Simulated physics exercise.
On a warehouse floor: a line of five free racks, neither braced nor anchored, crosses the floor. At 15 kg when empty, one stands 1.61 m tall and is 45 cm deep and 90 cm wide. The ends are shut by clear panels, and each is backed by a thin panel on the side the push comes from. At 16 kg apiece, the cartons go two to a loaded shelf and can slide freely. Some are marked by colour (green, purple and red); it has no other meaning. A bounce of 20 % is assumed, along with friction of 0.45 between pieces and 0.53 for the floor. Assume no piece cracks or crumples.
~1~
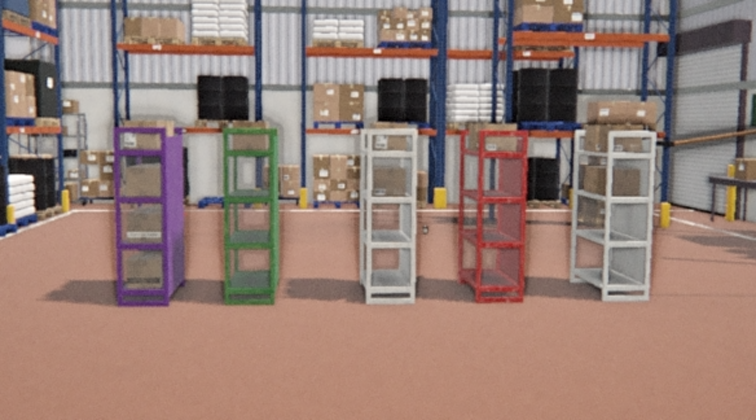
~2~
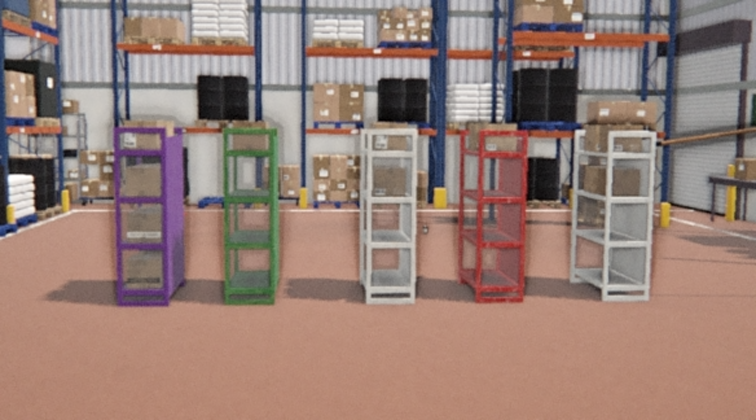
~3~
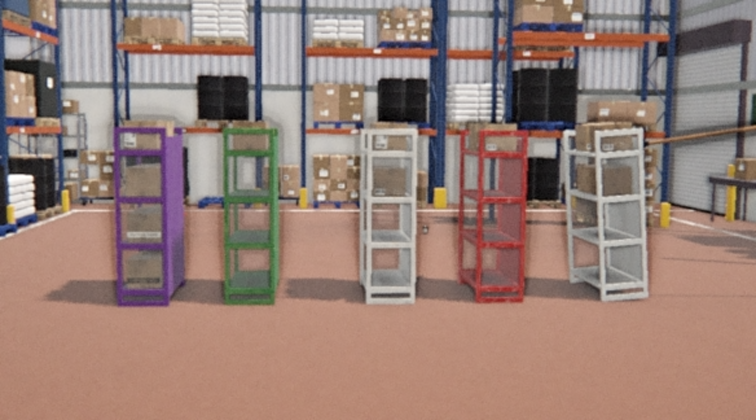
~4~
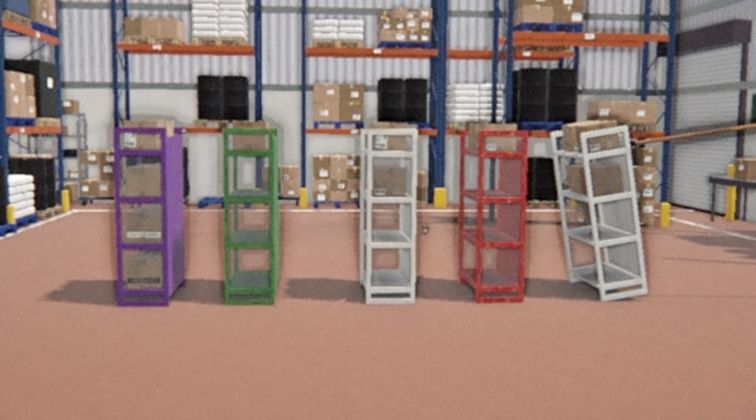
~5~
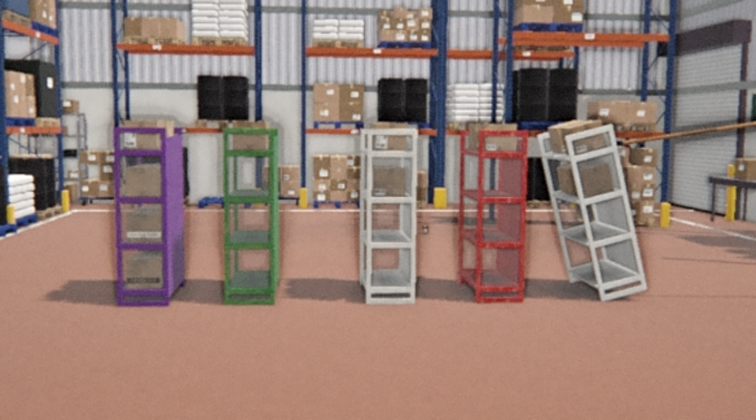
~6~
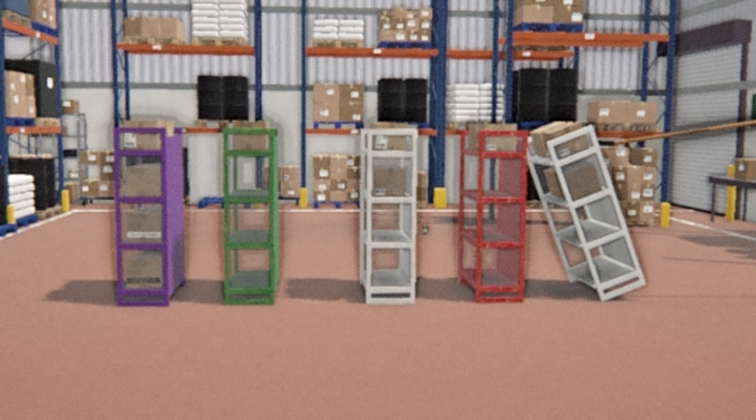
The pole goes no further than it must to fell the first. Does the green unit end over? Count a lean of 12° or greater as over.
Yes.
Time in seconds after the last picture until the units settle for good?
Rest time: Around 3.5 s.
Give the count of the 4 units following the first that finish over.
I count 4.
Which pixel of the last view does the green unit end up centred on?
About (145, 235) in the last picture.
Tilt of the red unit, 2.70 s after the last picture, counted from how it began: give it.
Tilt from start: Approx. 60 degrees.
Then, 0.70 s on from the sixth picture, 4 cartons spilt or dropped; 1 of the 4 other units over; green unit unmoved; red unit tipped 21°.
Then, 1.40 s on from the sixth picture, 6 cartons spilt or dropped; 2 of the 4 other units over; green unit unmoved; red unit tipped 46°.
Then, 2.22 s on from the sixth picture, 12 cartons spilt or dropped; 4 of the 4 other units over; green unit tipped 37°; red unit tipped 62°.
Then, 2.70 s on from the sixth picture, 18 cartons spilt or dropped; 4 of the 4 other units over; green unit tipped 60°; purple unit lying flat.
Finally, 18 cartons spilt or dropped; 4 of the 4 other units over; green unit tipped 61°; purple unit lying flat; red unit tipped 63°. Not one is left standing. Seen by the last camera, middles, green unit near (145, 235), purple unit near (34, 273).
